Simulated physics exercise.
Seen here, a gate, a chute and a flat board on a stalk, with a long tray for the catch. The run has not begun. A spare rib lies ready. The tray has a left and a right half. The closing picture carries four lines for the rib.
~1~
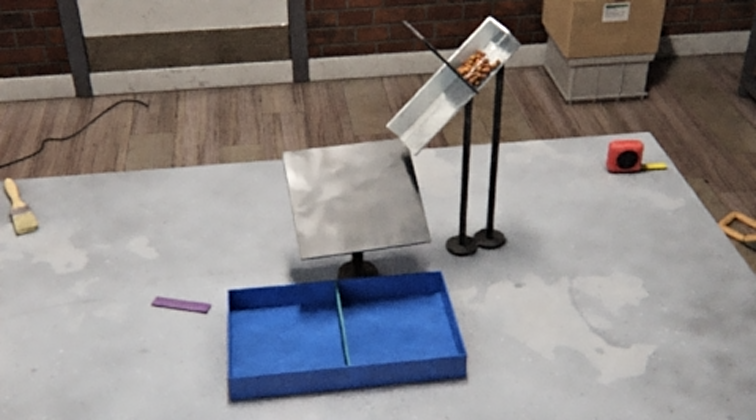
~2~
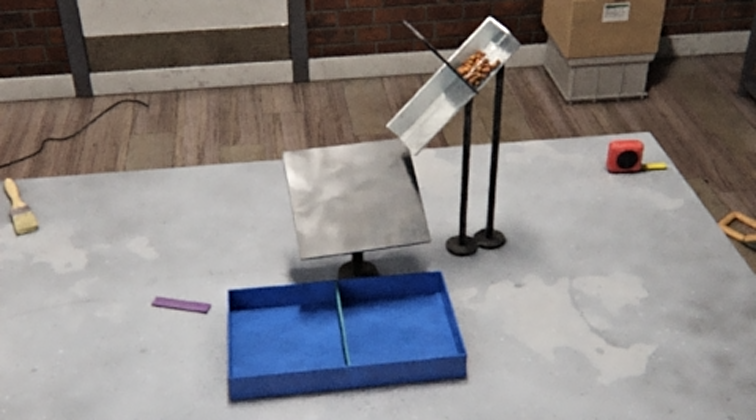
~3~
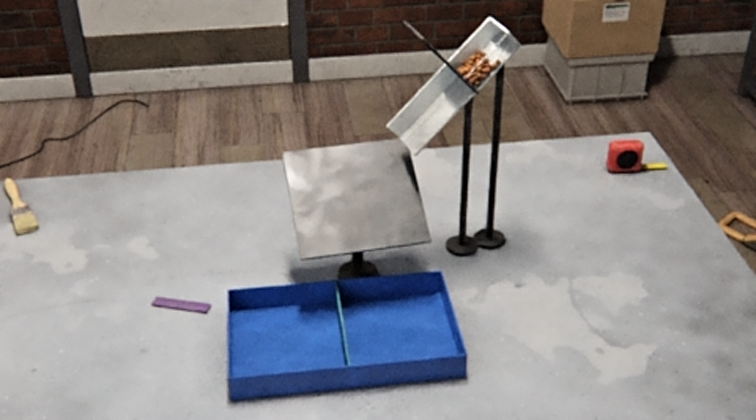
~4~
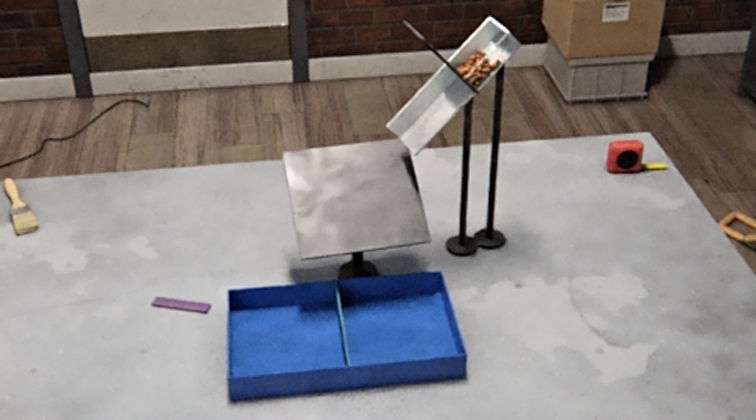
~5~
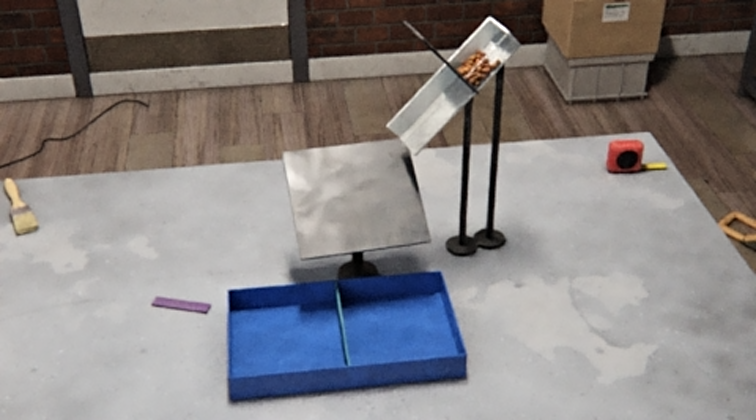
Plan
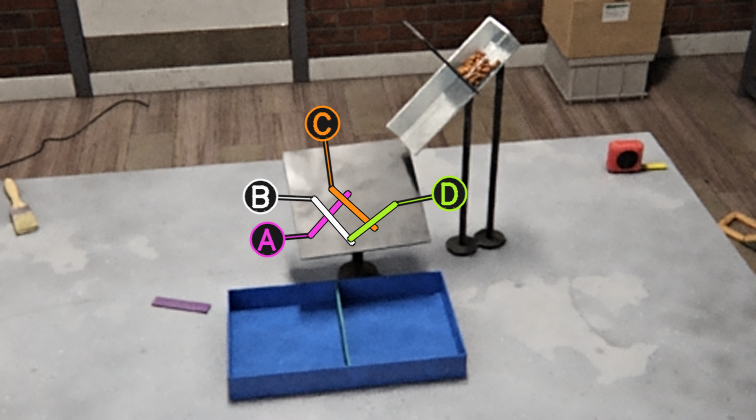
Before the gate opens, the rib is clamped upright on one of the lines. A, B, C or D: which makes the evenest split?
The answer is line A.
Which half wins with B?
Right.
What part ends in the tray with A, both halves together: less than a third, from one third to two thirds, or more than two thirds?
Line A gives more than two thirds.
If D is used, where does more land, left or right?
The left half.
On the marked copy, line A from (348, 193) to (310, 235); line B from (314, 199) to (352, 242); line C from (331, 189) to (374, 228); line D from (395, 204) to (350, 238).
Choosing A, of what is caught, close to two thirds in the left half, close to a third in the right.
Choosing B, of what is caught, only a few in the left half, all but a few in the right.
Choosing C, of what is caught, only a few in the left half, all but a few in the right.
Choosing D, of what is caught, the whole lot in the left half, none at all in the right.
